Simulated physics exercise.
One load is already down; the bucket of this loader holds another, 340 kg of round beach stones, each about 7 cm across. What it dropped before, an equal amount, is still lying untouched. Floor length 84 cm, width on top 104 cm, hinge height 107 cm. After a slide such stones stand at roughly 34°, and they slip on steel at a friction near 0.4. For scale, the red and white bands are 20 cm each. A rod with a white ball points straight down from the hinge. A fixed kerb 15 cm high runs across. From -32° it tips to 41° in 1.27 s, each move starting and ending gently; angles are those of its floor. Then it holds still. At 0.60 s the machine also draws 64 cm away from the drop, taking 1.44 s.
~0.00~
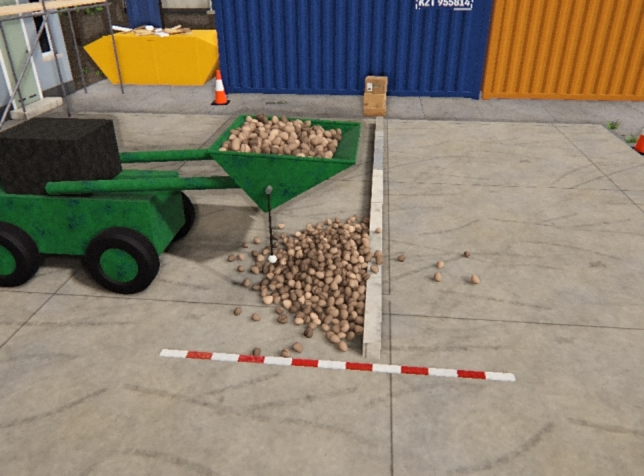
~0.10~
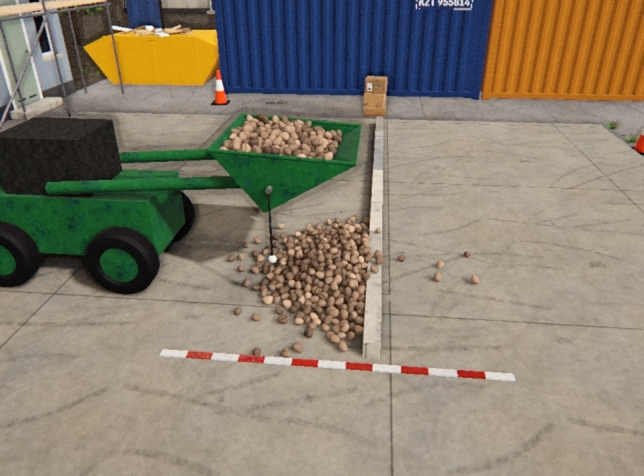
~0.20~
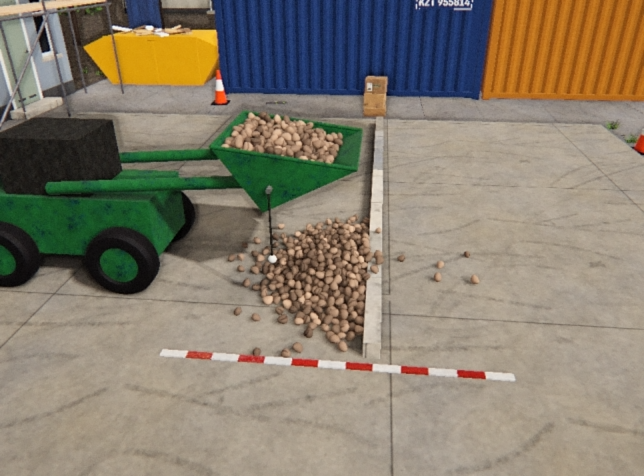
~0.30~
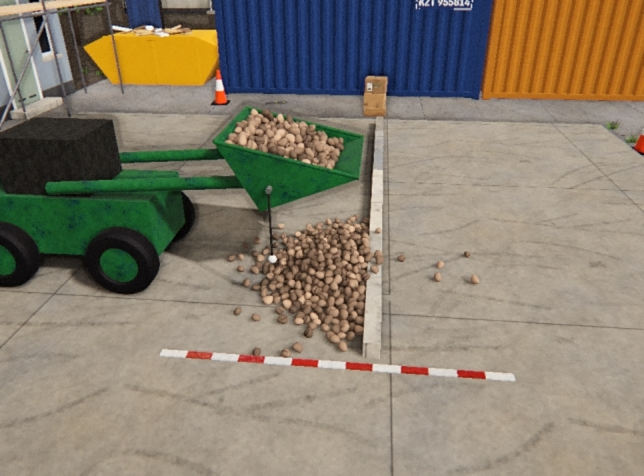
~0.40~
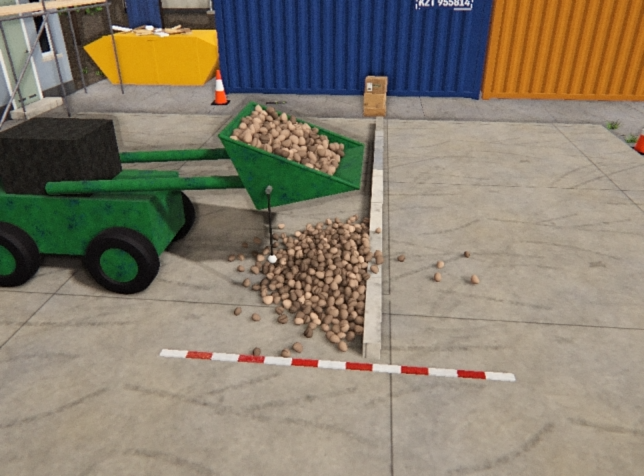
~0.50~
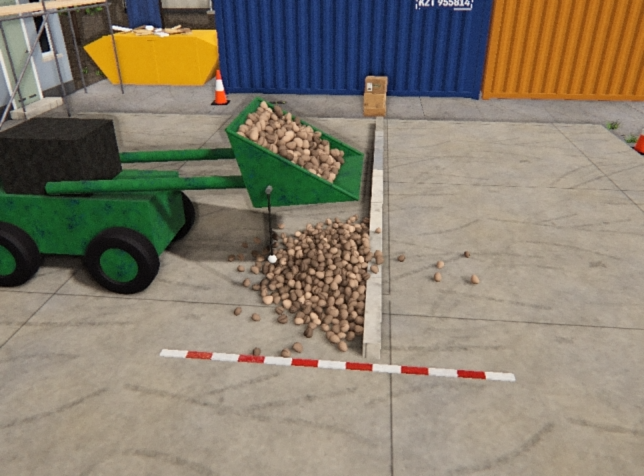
Concrete yard with shipping containers, a green loader slowly tilting its stone-filled bucket forward above a stone pile beside a low kerb.
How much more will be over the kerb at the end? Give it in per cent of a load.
Some 8 per cent is added.
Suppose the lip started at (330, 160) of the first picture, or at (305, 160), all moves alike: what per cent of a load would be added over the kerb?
Near 0 per cent from the first place, 0 from the second.
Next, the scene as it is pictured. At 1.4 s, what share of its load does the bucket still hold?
It holds some 20 per cent.
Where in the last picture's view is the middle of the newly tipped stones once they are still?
Around (322, 256).
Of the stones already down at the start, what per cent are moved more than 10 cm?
Roughly 20 per cent of them.
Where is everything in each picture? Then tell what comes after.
The bucket is at -32°, its lip at (355, 163); the top of the load is at (266, 127). The earlier load is highest near (334, 249), 24 cm above ground level, 99 % on this side of the kerb, 1 % over the kerb, in the first picture.
The bucket is at -31°, its lip at (356, 164); the top of the load is at (266, 127); the stones move at 0.1 m/s on average, in the second picture.
The bucket is at -27°, its lip at (357, 170); the top of the load is at (256, 125); the stones move at 0.2 m/s on average, in the third picture.
Lip at (359, 178), floor tilted -22°, highest stones at (257, 119); the stones move at 0.3 m/s on average, in the fourth picture.
The bucket is at -15°, its lip at (360, 188); the top of the load is at (258, 116); the stones move at 0.3 m/s on average, in the fifth picture.
The bucket is at -7°, its lip at (359, 200); the top of the load is at (262, 114); the stones move at 0.3 m/s on average, in the sixth picture.
After 0.9 s the floor is at 29°; in per cent of one load, 95 in the bucket, 104 on this side of the kerb, 1 over the kerb; the foremost stones are at (419, 260).
After 1.4 s the floor is at 41°; in per cent of one load, 22 in the bucket, 175 on this side of the kerb, 3 over the kerb; the foremost stones are at (429, 265).
After 2.5 s the floor is at 41°; in per cent of one load, 0 in the bucket, 192 on this side of the kerb, 8 over the kerb; the foremost stones are at (472, 260).
After 5.0 s the floor is at 41°; in per cent of one load, 0 in the bucket, 192 on this side of the kerb, 8 over the kerb; the foremost stones are at (472, 260). Net gain over the kerb, 8.
